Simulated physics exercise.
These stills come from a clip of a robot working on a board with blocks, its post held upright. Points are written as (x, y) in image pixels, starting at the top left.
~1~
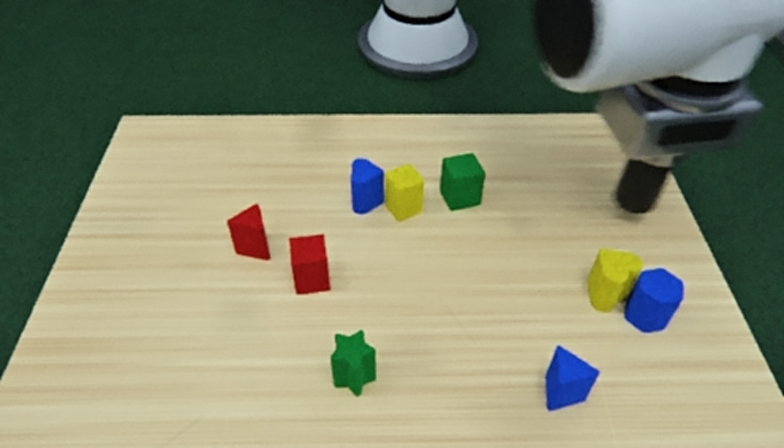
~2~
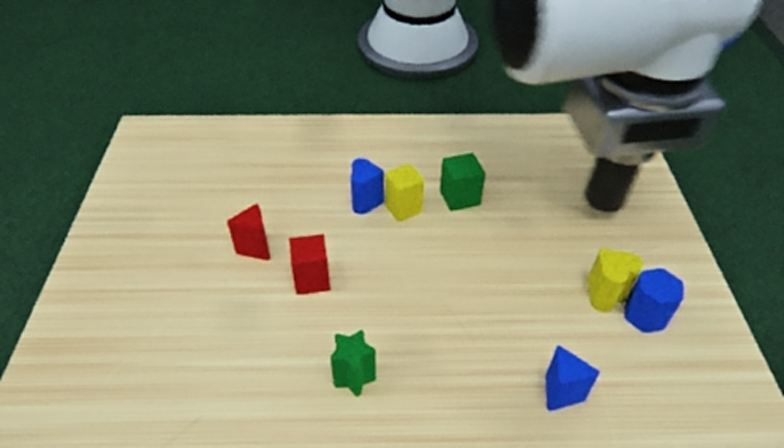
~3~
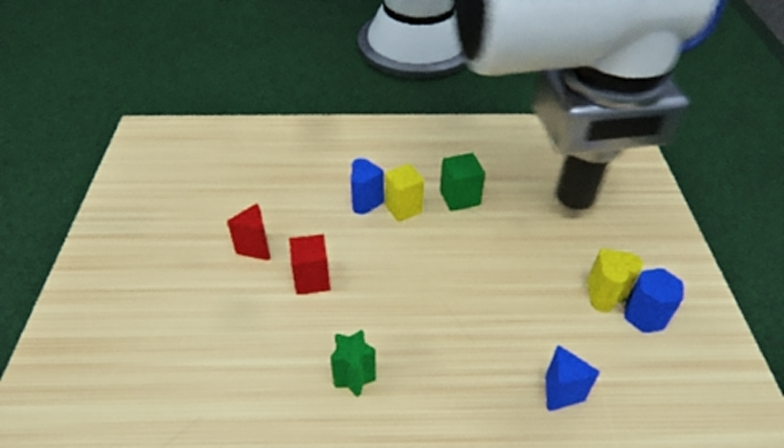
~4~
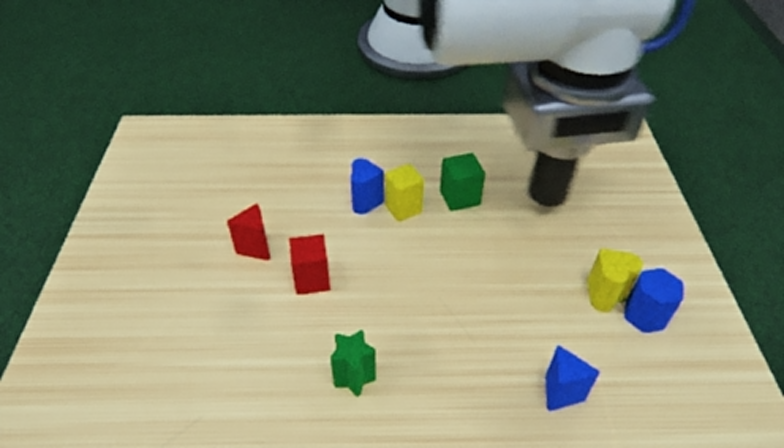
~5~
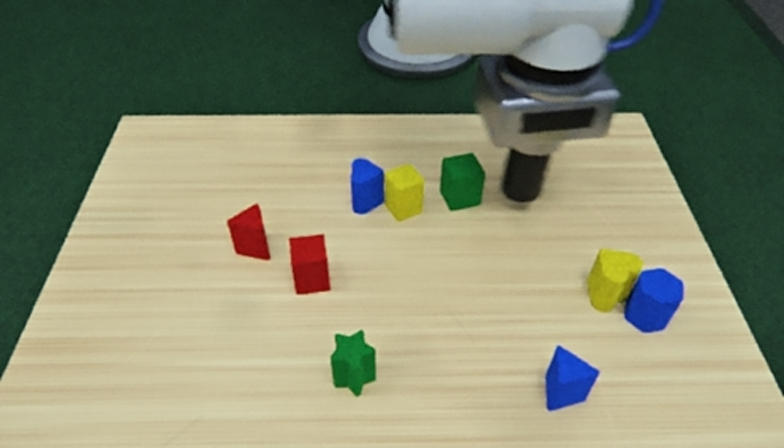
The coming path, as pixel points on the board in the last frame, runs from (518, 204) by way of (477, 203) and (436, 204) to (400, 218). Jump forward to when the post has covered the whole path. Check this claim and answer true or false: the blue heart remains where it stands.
False - the claim does not hold.
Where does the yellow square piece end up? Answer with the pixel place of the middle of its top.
About (363, 183).
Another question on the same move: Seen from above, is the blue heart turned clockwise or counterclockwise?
From above, it looks like the blue heart goes clockwise.
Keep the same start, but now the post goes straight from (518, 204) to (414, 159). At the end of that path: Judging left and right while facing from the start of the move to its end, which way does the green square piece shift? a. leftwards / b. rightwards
Option a.
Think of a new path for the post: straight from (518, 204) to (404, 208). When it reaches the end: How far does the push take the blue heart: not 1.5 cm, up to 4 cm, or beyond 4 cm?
Once the path is done, the blue heart lies 1.5 to 4 cm from its present place.
On the path given first. One third of the way, post at (478, 189); green square piece at (444, 161), turned 25° clockwise.
Two thirds of the way, post at (437, 190); yellow square piece at (399, 177); green square piece at (413, 153), turned 70° clockwise.
At the end, post at (400, 204); blue heart at (346, 165), turned 30° clockwise; yellow square piece at (363, 183), turned 20° clockwise; green square piece at (409, 153), turned 80° clockwise.
